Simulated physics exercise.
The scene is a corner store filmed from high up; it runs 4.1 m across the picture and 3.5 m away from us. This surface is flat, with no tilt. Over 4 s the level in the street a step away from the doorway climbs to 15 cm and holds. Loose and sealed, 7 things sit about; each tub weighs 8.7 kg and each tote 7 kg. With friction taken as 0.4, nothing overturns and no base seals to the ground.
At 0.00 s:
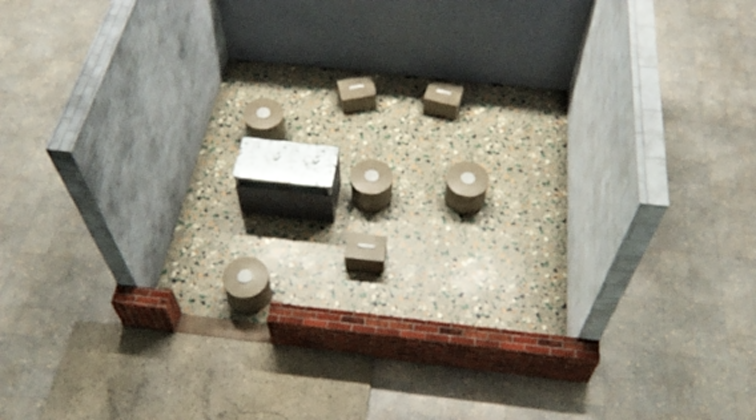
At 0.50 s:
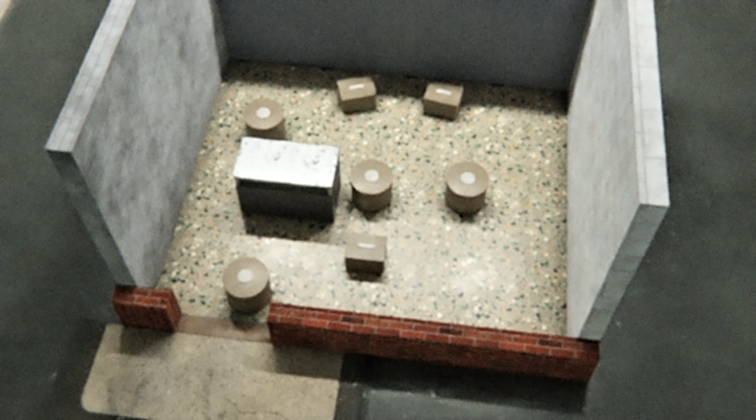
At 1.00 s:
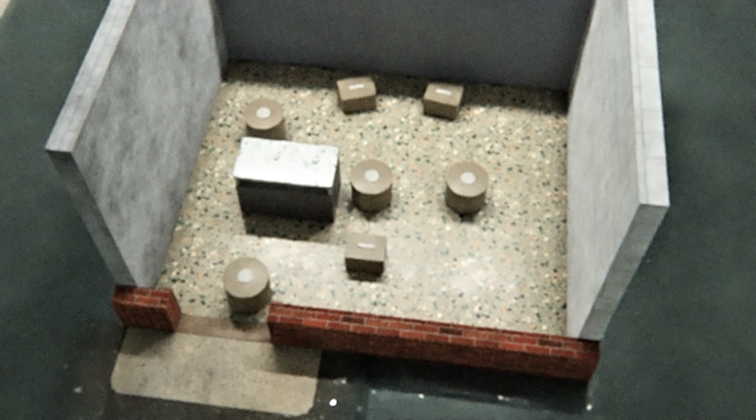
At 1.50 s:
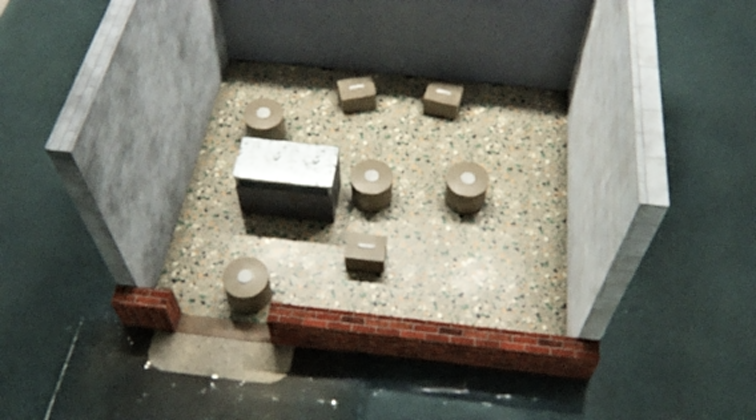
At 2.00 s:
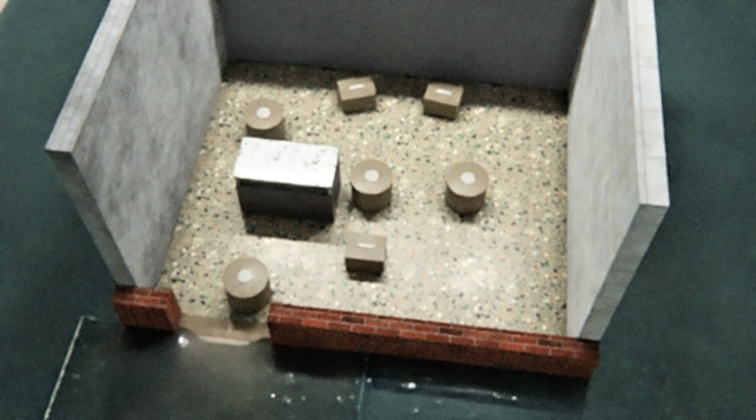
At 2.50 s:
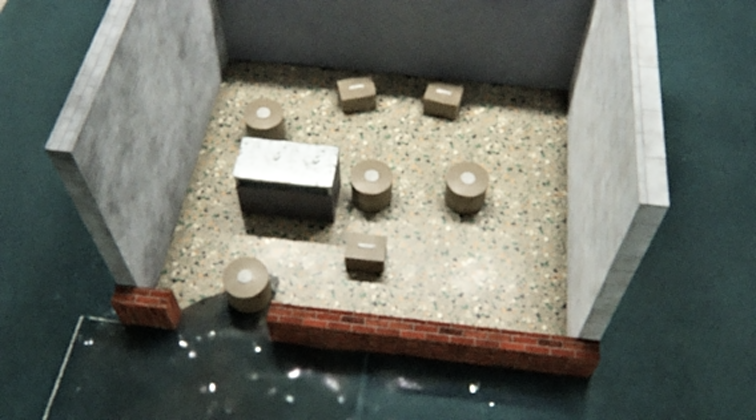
Dark water spread around the outside of a small walled store, covering the pale ground and then the front step, and began creeping through the doorway while the boxes and tubs inside stayed still.
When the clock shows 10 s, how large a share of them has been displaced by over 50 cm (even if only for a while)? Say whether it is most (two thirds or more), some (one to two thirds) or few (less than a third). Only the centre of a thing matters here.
Few.
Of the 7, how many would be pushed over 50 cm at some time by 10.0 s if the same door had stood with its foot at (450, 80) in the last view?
Result: 3 of them.
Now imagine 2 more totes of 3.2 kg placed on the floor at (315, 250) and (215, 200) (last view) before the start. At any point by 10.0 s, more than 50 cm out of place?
Well, the first one tops the mark, and the second tops the mark.
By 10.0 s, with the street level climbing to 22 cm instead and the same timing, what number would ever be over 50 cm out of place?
In that case 5 of them.
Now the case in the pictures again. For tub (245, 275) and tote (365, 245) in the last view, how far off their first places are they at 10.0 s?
In that order: 100 cm, 20 cm.
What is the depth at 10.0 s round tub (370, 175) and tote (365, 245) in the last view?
Some 4 cm at the first, some 2 cm at the second.
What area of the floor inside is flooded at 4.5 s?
My estimate is roughly 3.5 m2.
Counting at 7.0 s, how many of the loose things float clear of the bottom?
It comes to 0 of them.
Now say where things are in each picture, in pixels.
A tub at (372, 176), on the bottom; a tote at (357, 88) rests on the ground; 0.0 m2 under water; 0 of 7 have shifted, in the first picture.
A tub at (372, 176) rests on the ground; a tote at (357, 88), on the bottom; water covers 0.0 m2; 0 of 7 have shifted, in the second picture.
A tub at (372, 176) rests on the ground; a tote at (357, 88) rests on the ground; water covers 0.0 m2; 0 of 7 have shifted, in the third picture.
A tub at (372, 176) rests on the ground; a tote at (357, 88), on the bottom; water covers 0.0 m2; 0 of 7 have shifted, in the fourth picture.
A tub at (372, 176) rests on the ground; a tote at (357, 88), on the bottom; water covers 0.0 m2; 0 of 7 have shifted, in the fifth picture.
A tub at (372, 176) rests on the ground; a tote at (357, 88) rests on the ground; water covers 0.1 m2; 0 of 7 have shifted, in the sixth picture.
After 3.5 s 0 of 7 are over 50 cm from their spots; 0 afloat.
After 4.5 s 1 of 7 are over 50 cm from their spots; 0 afloat.
After 7.0 s 1 of 7 are over 50 cm from their spots; 0 afloat.
After 10.0 s 1 of 7 are over 50 cm from their spots, and 1 have been at some point; 0 afloat.
